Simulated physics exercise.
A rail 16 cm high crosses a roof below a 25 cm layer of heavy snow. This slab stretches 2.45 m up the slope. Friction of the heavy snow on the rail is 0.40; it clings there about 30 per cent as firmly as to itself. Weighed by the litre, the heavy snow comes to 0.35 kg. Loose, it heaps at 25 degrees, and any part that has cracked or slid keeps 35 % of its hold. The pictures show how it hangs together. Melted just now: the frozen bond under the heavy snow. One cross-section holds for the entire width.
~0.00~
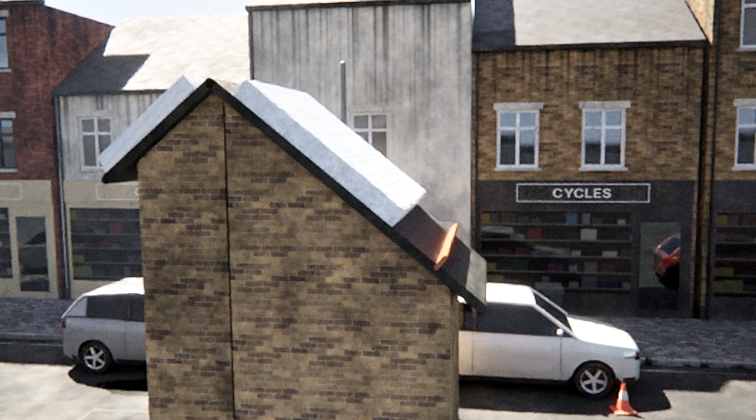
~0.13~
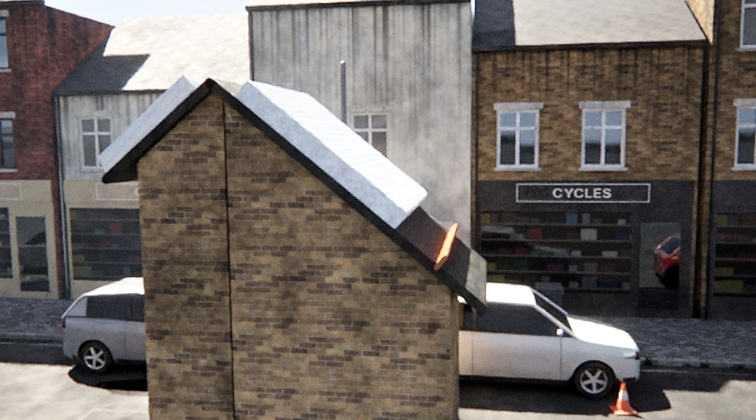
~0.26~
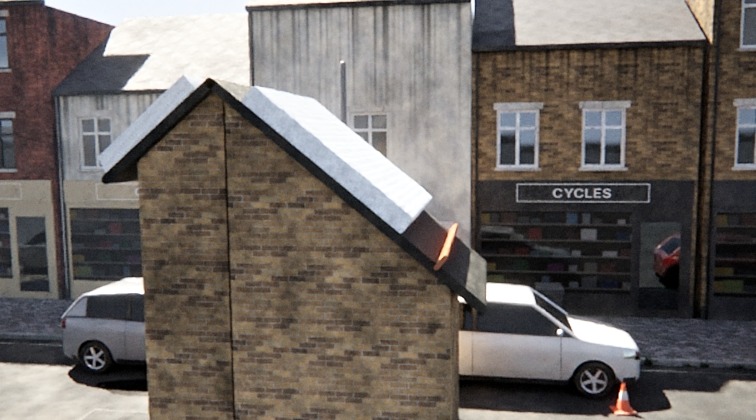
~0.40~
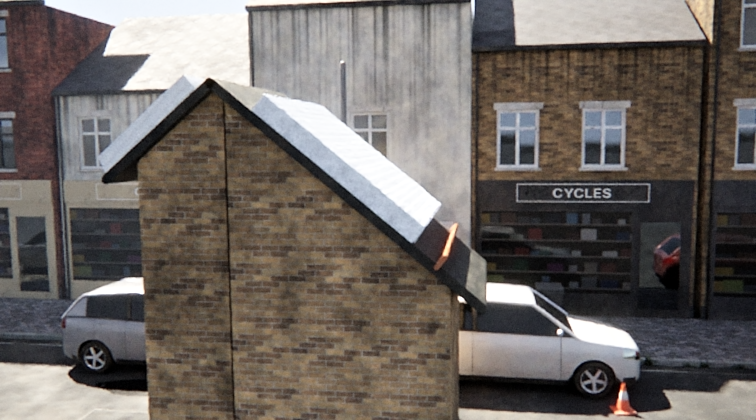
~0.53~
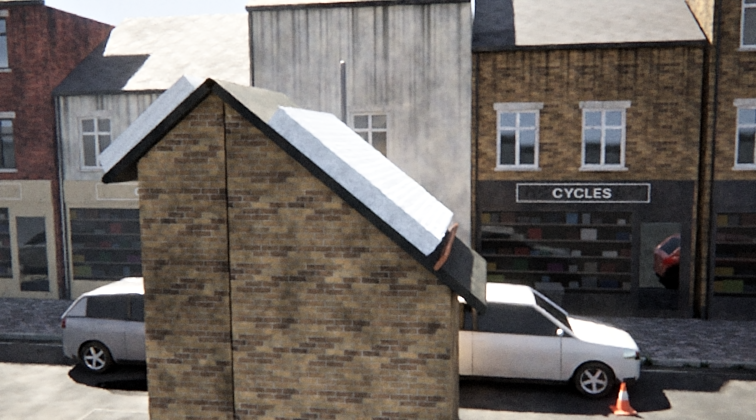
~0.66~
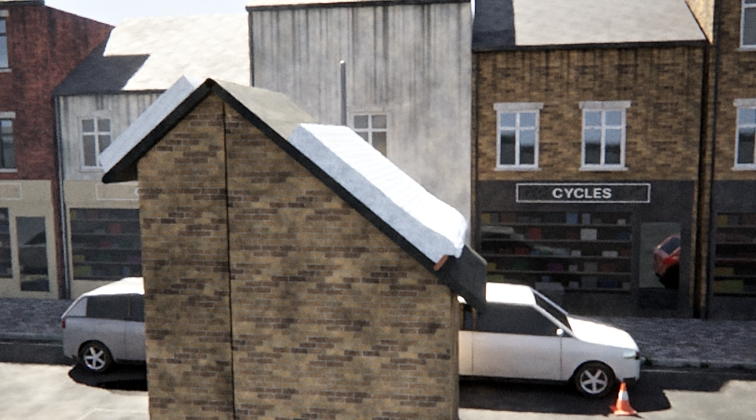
At the start, a thick slab of snow lies on the right slope of a brick building's roof, above an orange rail, with parked cars and shops behind. The slab slides down the slope, slowly then faster, baring roof near the ridge. It reaches the rail and its lower edge pushes slightly over it, cracking.
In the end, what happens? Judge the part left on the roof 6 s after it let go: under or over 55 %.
Verdict: Under.
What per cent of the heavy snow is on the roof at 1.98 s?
Close to 40 percent.
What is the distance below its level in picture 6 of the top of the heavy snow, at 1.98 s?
About 1.0 m.
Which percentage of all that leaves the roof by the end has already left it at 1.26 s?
I'd put it near 50 per cent.
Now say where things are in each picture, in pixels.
In the first frame, leading edge of the heavy snow at (404, 213).
In the second frame, leading edge of the heavy snow at (406, 215), its middle shifted 3.1 cm.
In the third frame, leading edge of the heavy snow at (412, 220), its middle shifted 13 cm.
In the fourth frame, leading edge of the heavy snow at (423, 229), its middle shifted 30 cm.
In the fifth frame, leading edge of the heavy snow at (439, 242), its middle shifted 53 cm.
In the sixth frame, leading edge of the heavy snow at (459, 257), its middle shifted 82 cm, 8 % of it past the rail, cracking.
After 1.26 s, 68 % of the snow is on the roof.
After 1.98 s, 39 % of the snow is on the roof.
After 2.69 s, 37 % of the snow is on the roof.
After 3.40 s, 37 % of the snow is on the roof.
After 6.00 s, at the end, 37 % of the snow is on the roof.
